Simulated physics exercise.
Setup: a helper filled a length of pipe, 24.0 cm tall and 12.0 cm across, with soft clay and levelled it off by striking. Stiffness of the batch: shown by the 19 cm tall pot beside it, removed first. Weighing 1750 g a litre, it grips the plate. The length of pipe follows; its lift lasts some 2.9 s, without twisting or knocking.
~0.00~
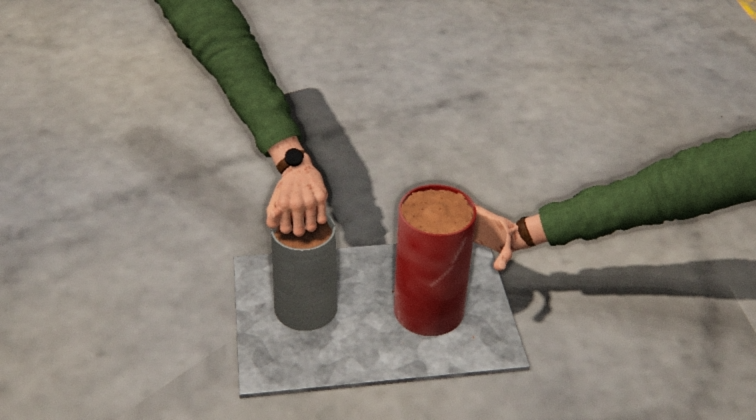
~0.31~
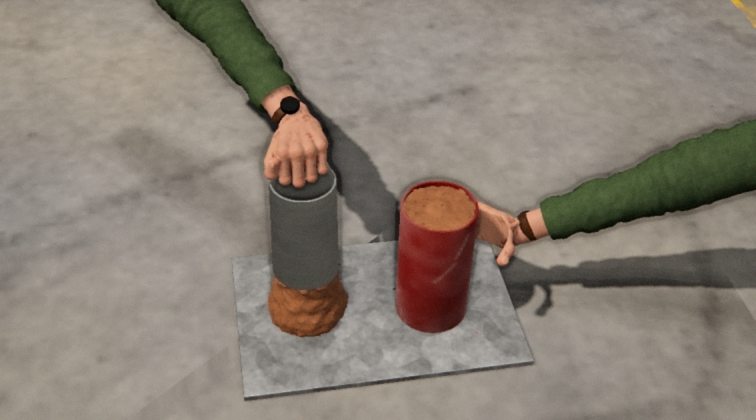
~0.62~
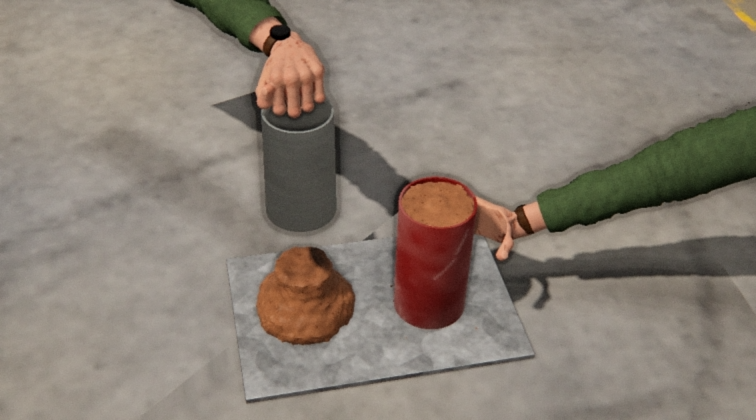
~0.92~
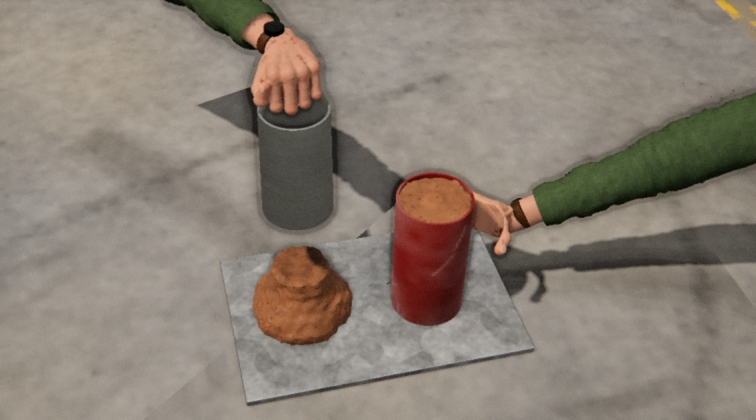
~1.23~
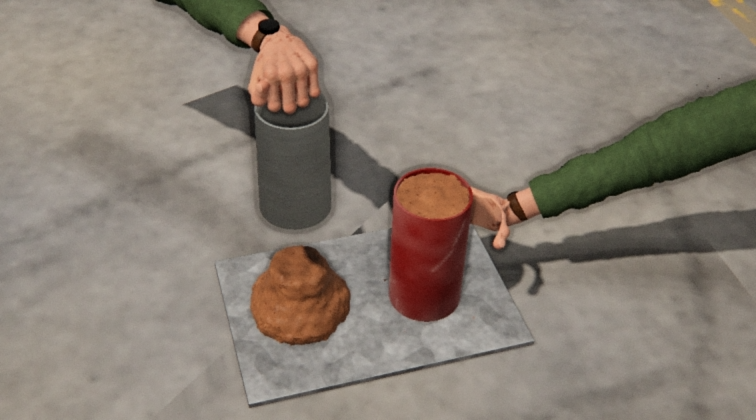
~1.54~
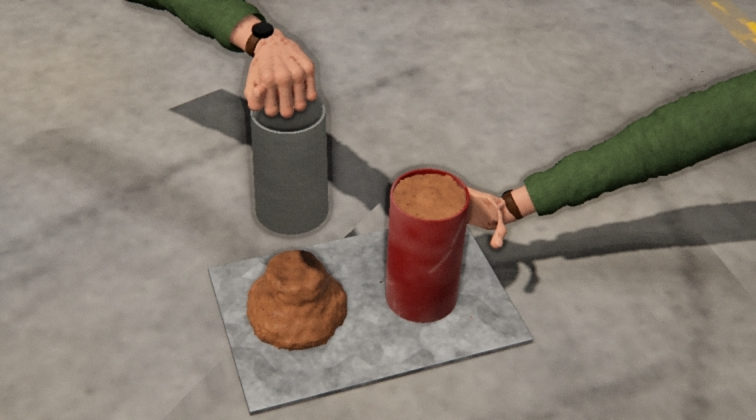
Two green-sleeved arms with dark wristbands reach over a stained grey concrete floor, seen from above at an angle. On a mottled grey slab, the left hand grips a dark grey pot, while the right hand rests behind a red pipe filled with brown clay. The pot rises straight up, its clay slumping into a squat mound, then stays raised while the pipe remains standing and the view drifts slightly.
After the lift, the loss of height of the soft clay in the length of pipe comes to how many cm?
Estimate: Close to 11 cm.
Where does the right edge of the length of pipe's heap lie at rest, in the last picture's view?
About pixel (486, 301).
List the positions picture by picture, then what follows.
The first frame shows middle of the pot's mouth at (303, 229), still down; middle of the length of pipe's top at (438, 211), not yet moved.
The second frame shows middle of the pot's mouth at (303, 181), raised 10 cm; middle of the length of pipe's top at (440, 207), not yet moved.
The third frame shows middle of the pot's mouth at (298, 113), raised 24 cm; the heap from the pot 11 cm high and 18 cm wide, top at (304, 266); middle of the length of pipe's top at (438, 203), not yet moved.
The fourth frame shows middle of the pot's mouth at (294, 110), raised 24 cm; the heap from the pot 11 cm high and 18 cm wide, top at (300, 266); middle of the length of pipe's top at (435, 199), not yet moved.
The fifth frame shows middle of the pot's mouth at (292, 108), raised 24 cm; the heap from the pot 11 cm high and 18 cm wide, top at (298, 265); middle of the length of pipe's top at (433, 195), not yet moved.
The sixth frame shows middle of the pot's mouth at (288, 112), raised 24 cm; the heap from the pot 11 cm high and 18 cm wide, top at (295, 270); middle of the length of pipe's top at (430, 196), not yet moved.
By 2.3 s, the length of pipe is up 6.1 cm; the soft clay has come down 3.7 cm to 20 cm and is 18 cm wide.
By 3.0 s, the length of pipe is up 15 cm; the soft clay has come down 11 cm to 13 cm and is 23 cm wide.
By 3.7 s, the length of pipe is up 24 cm; the soft clay has come down 11 cm to 13 cm and is 23 cm wide.
By 4.6 s, the length of pipe is clear; the soft clay has come down 11 cm to 13 cm and is 23 cm wide.
By 5.1 s, at rest, the length of pipe is clear; the soft clay has come down 11 cm to 13 cm and is 23 cm wide.
